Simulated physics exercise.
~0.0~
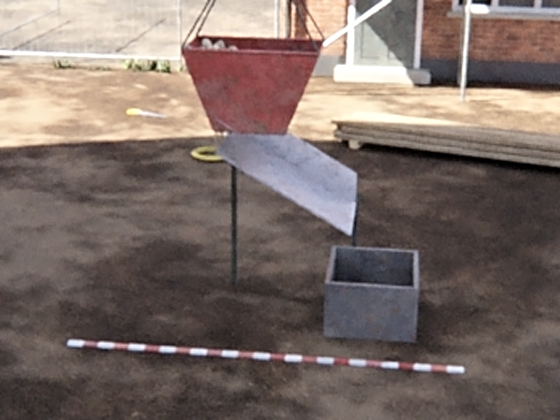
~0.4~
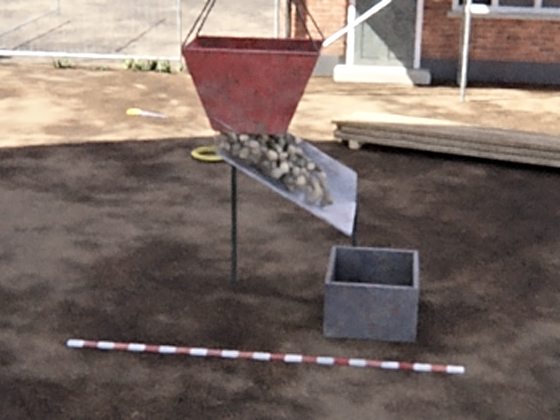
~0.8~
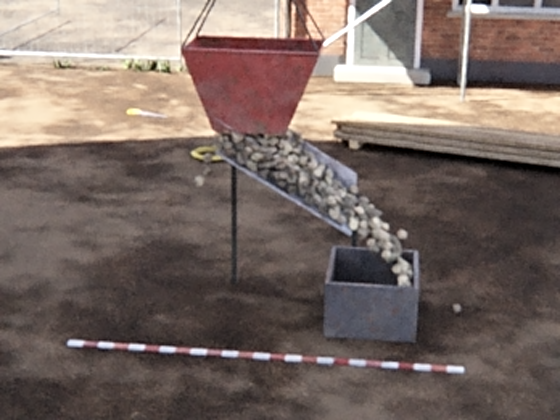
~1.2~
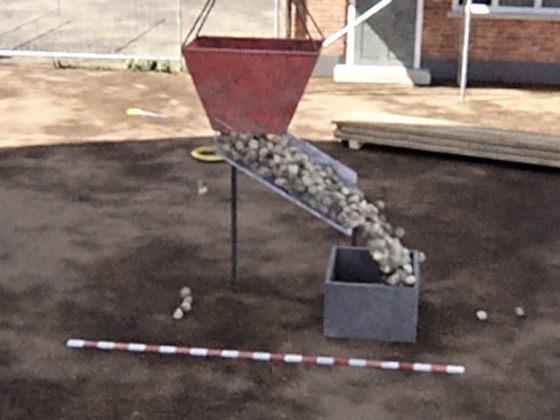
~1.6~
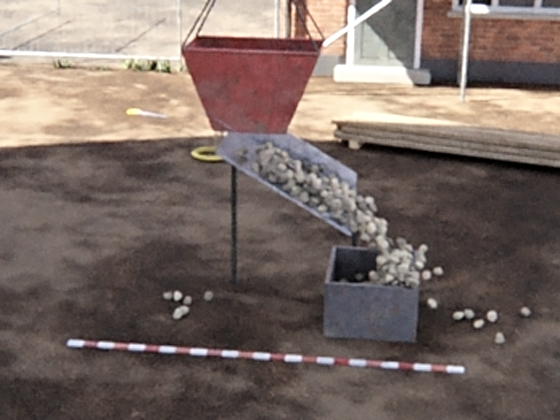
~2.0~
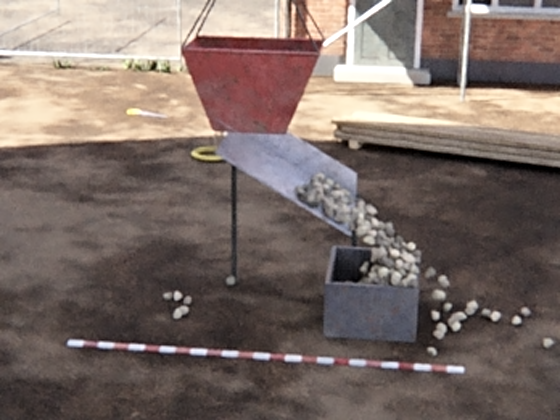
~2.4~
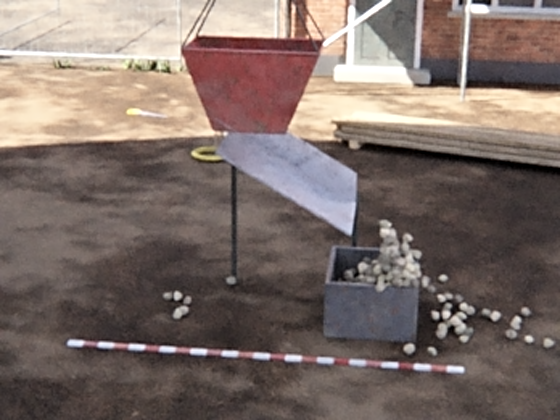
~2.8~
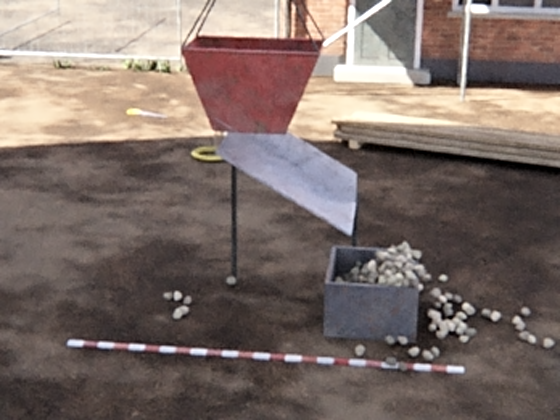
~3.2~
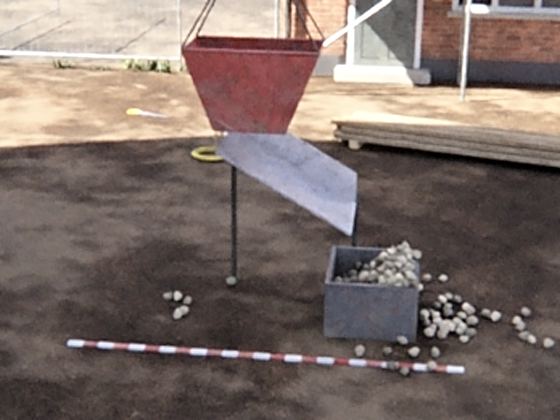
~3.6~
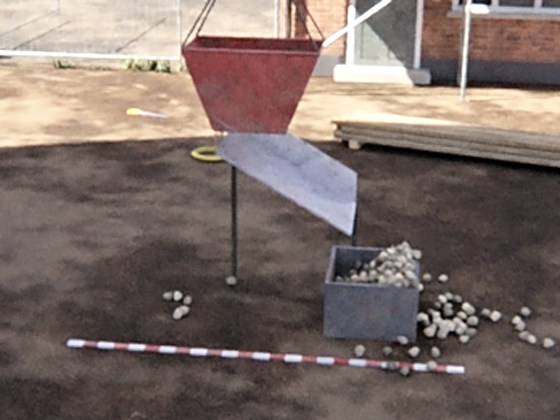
Stones pour from a red hopper down a steel slope, mostly filling the bin, some spilling right.
